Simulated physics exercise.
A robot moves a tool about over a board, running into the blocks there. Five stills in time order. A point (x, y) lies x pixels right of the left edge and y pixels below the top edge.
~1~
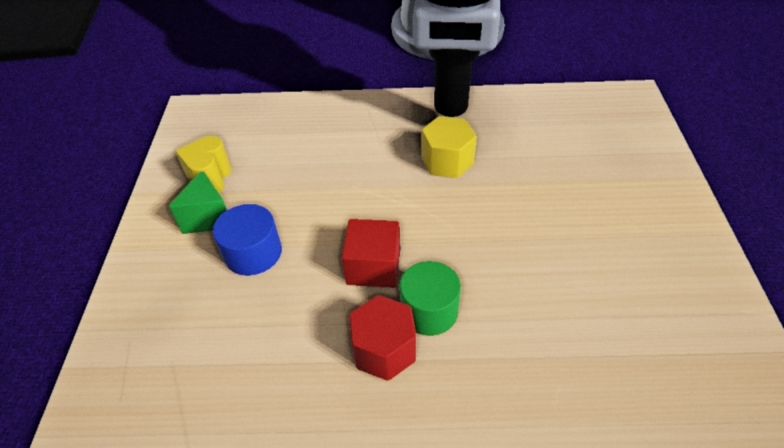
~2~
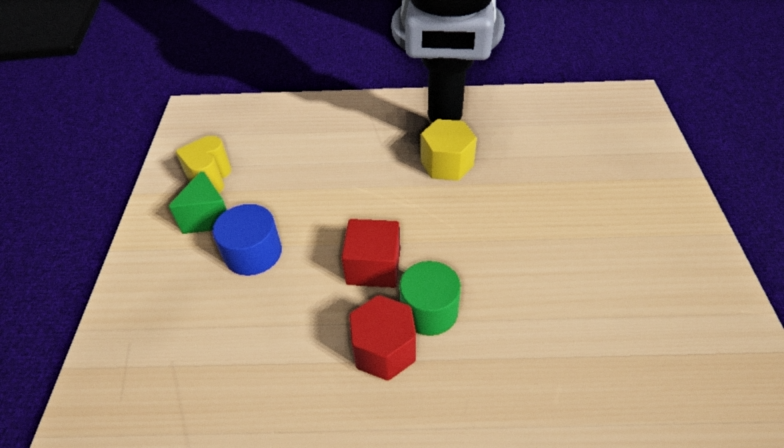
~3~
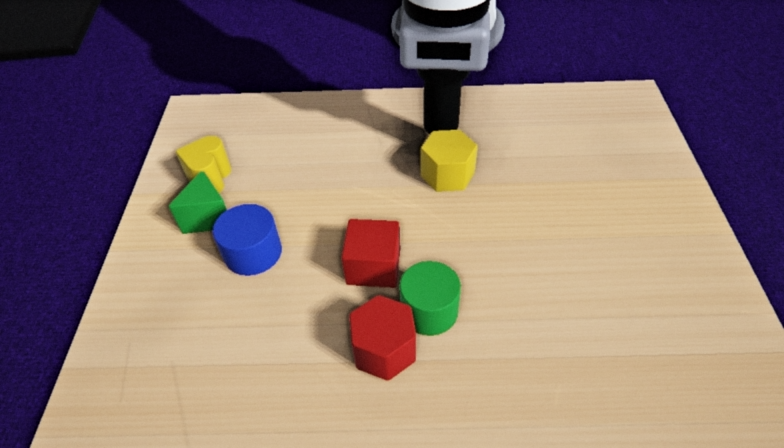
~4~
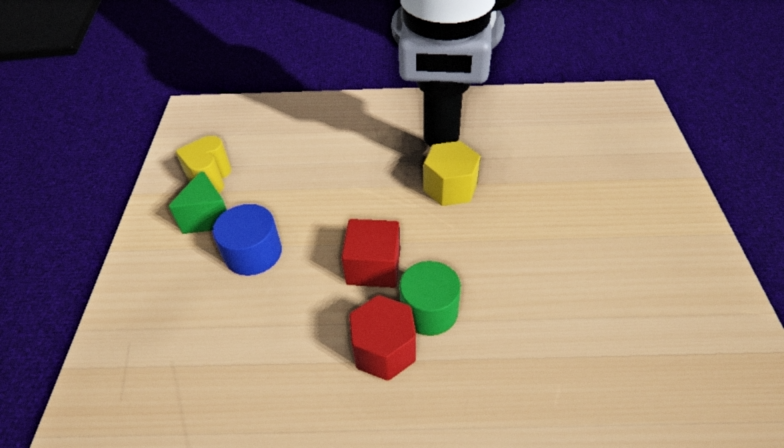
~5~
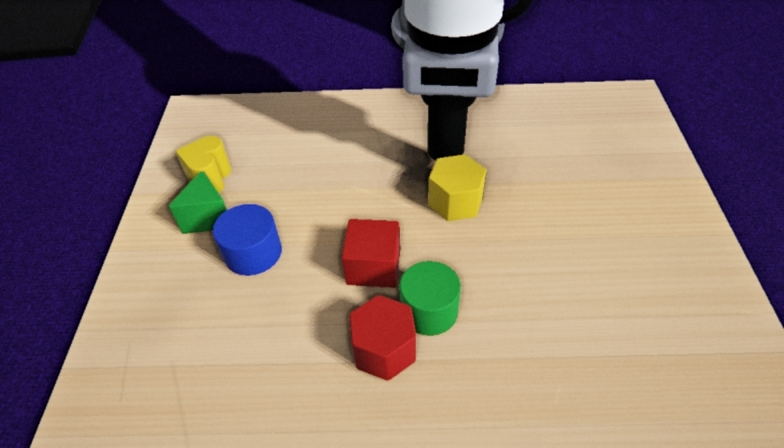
In this clip, a robot arm with a black tool pushes a yellow six-sided block a short way down a wooden board, the block drifting slightly right, while the red, green, blue and other yellow blocks stay still.
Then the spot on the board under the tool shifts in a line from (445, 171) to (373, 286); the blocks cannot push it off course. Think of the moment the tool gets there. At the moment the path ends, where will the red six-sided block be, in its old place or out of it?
It stays.
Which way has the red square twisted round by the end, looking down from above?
The sense of turning is clockwise.
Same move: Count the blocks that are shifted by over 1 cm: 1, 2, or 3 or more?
Going by the path, two blocks will move.
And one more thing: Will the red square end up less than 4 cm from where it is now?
No
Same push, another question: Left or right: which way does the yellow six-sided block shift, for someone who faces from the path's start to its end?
Its shift is leftward.
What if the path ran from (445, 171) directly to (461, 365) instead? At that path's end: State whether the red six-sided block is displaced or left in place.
From what I can tell, it won't keep its place.
The first path, step by step. One third of the way, tool (423, 186); yellow six-sided block (460, 199), turned 45° anticlockwise.
Two thirds of the way, tool (398, 225); red square (366, 247), turned 15° clockwise; yellow six-sided block (461, 201), turned 50° anticlockwise.
At the end, tool (371, 268); red square (327, 283), turned 50° clockwise; red six-sided block in place; yellow six-sided block (461, 201), turned 50° anticlockwise.
